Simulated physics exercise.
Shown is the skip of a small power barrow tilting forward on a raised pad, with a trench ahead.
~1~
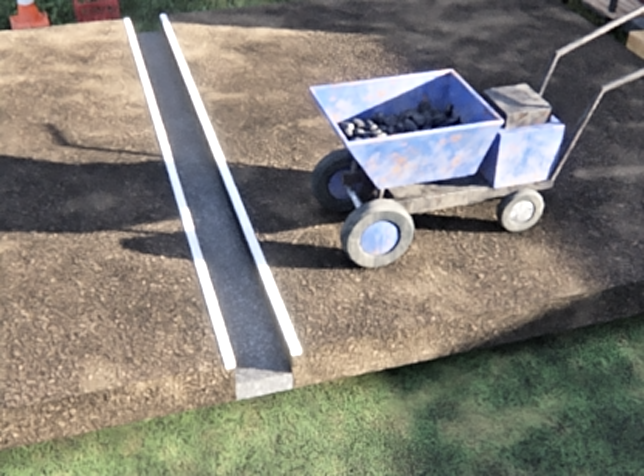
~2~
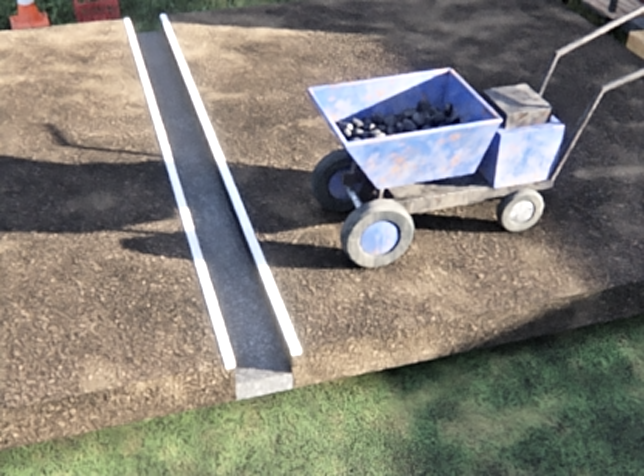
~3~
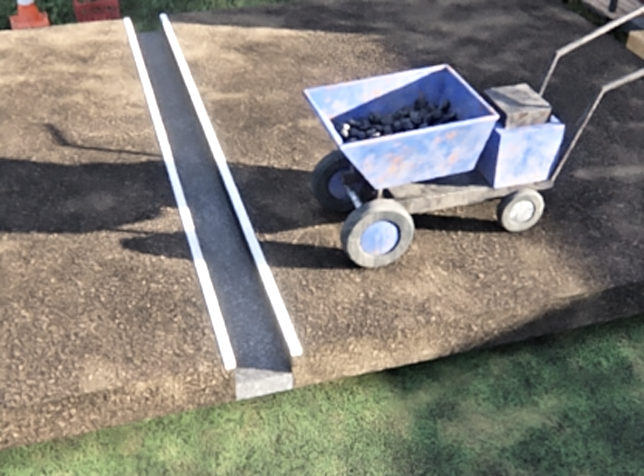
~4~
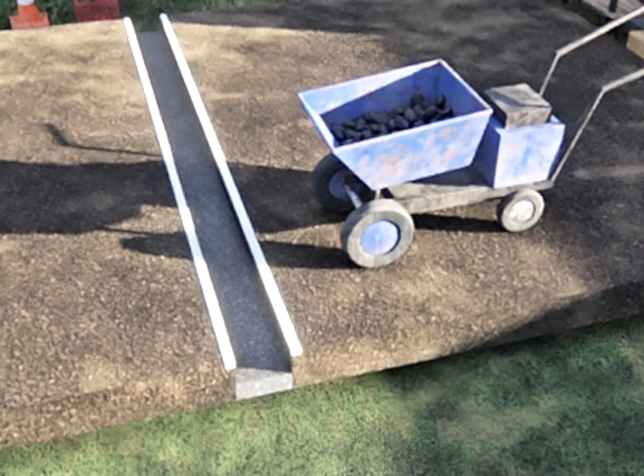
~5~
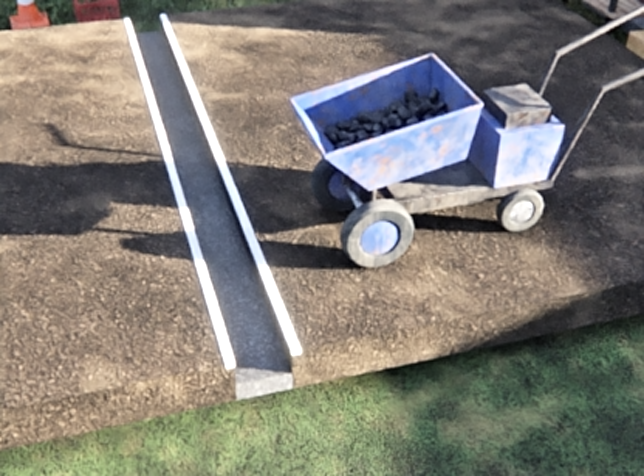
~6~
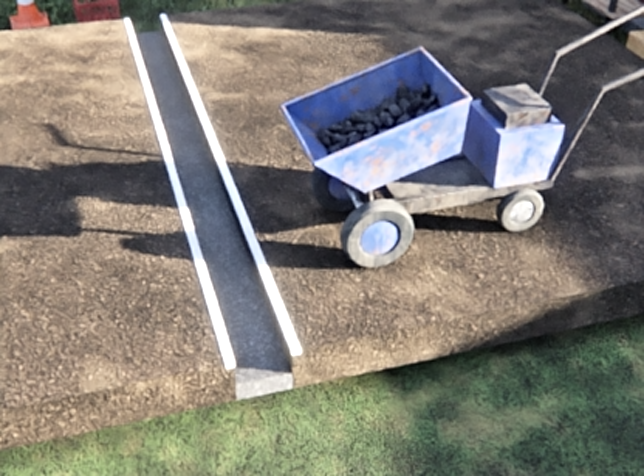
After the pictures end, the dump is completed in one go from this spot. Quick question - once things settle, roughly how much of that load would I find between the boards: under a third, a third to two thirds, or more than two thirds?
I reckon it's the high case, with the trench getting past two-thirds.
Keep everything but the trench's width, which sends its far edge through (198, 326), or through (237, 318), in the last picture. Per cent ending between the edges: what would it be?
Around 100 percent first, around 70 percent second.
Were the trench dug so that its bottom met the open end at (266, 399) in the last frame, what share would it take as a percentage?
100 %.
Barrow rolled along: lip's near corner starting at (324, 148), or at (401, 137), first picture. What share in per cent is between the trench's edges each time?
Some 80 in a hundred, then some 40 in a hundred.
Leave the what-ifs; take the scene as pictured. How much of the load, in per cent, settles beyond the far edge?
Roughly 5 in a hundred.
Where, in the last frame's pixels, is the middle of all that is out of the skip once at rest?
Around (230, 264), give or take.
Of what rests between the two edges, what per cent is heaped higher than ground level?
Estimate: Near 20 in a hundred.
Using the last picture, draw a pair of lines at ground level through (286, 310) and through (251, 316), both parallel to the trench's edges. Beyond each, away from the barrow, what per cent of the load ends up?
First roughly 100 percent, then 50 percent.
Shortly afterwards, skip tipped steeply; the whole lot in the skip.
Next, skip tipped right over; all but a few in the skip; a little in or heaped over the trench.
Some moments later, skip tipped right over; near a quarter in the skip; the bulk in or heaped over the trench; only a few beyond it.
In the end, skip tipped right over; only a few in the skip; only a few short of the trench; all but a few in or heaped over the trench; only a few beyond it.
